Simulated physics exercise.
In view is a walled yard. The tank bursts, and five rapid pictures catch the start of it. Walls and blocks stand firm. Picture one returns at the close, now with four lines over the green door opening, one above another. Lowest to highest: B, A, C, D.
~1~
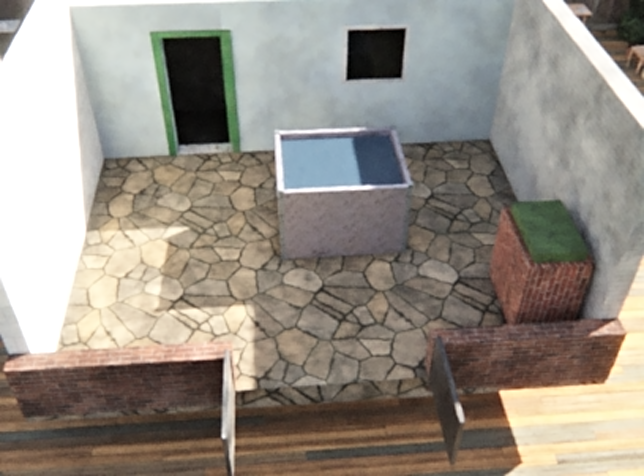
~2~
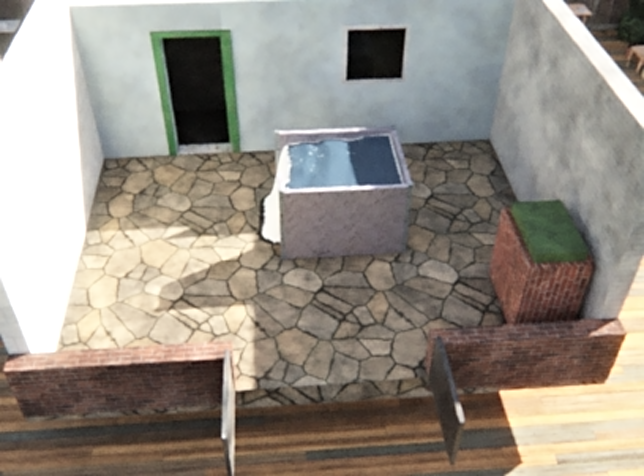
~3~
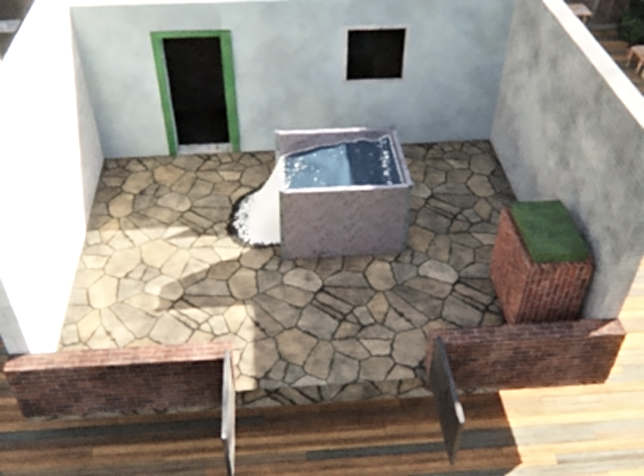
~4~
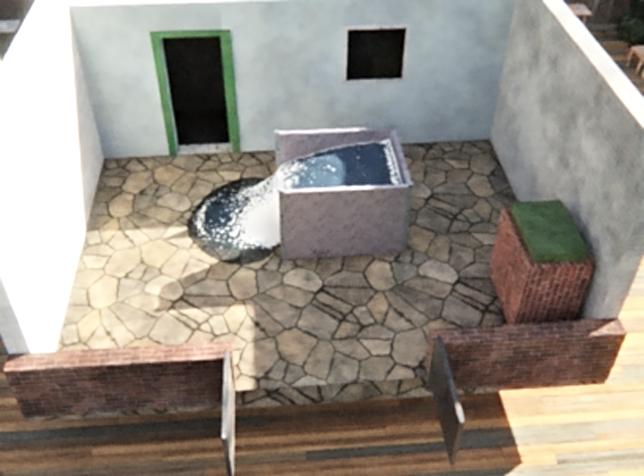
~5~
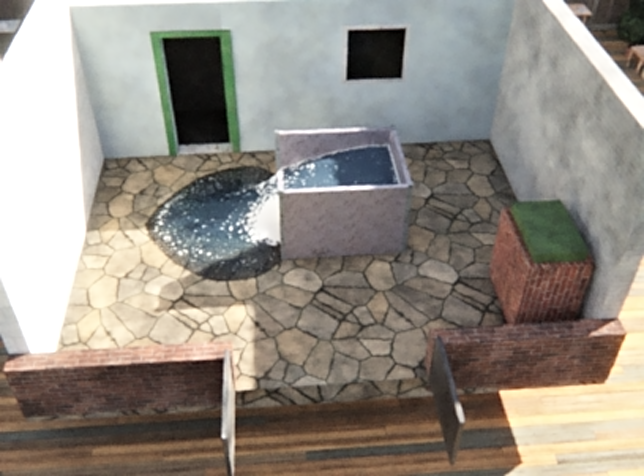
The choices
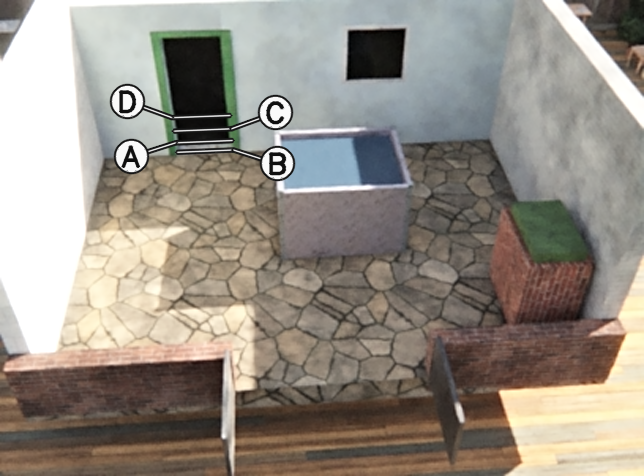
We see a walled yard with a green-framed doorway and a raised tank of still water; water then pours from the tank's left side onto the stone paving, spreading leftward in a widening, foaming pool.
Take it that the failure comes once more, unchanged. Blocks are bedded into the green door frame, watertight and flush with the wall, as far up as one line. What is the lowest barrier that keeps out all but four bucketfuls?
Choose A.
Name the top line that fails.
B it is.
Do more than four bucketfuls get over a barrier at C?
No, that is safe.
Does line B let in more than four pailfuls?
Yes, it does.
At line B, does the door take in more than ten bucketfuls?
Yes, it does.
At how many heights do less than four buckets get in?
Three of the four.
In white, A at (204, 141); B at (205, 151); C at (202, 129); D at (201, 116); from the bottom up B, A, C, D.
With A, a splash gets over, under a bucket.
With B, some 20 bucketfuls get in.
With C, nothing gets over.
With D, nothing gets over.
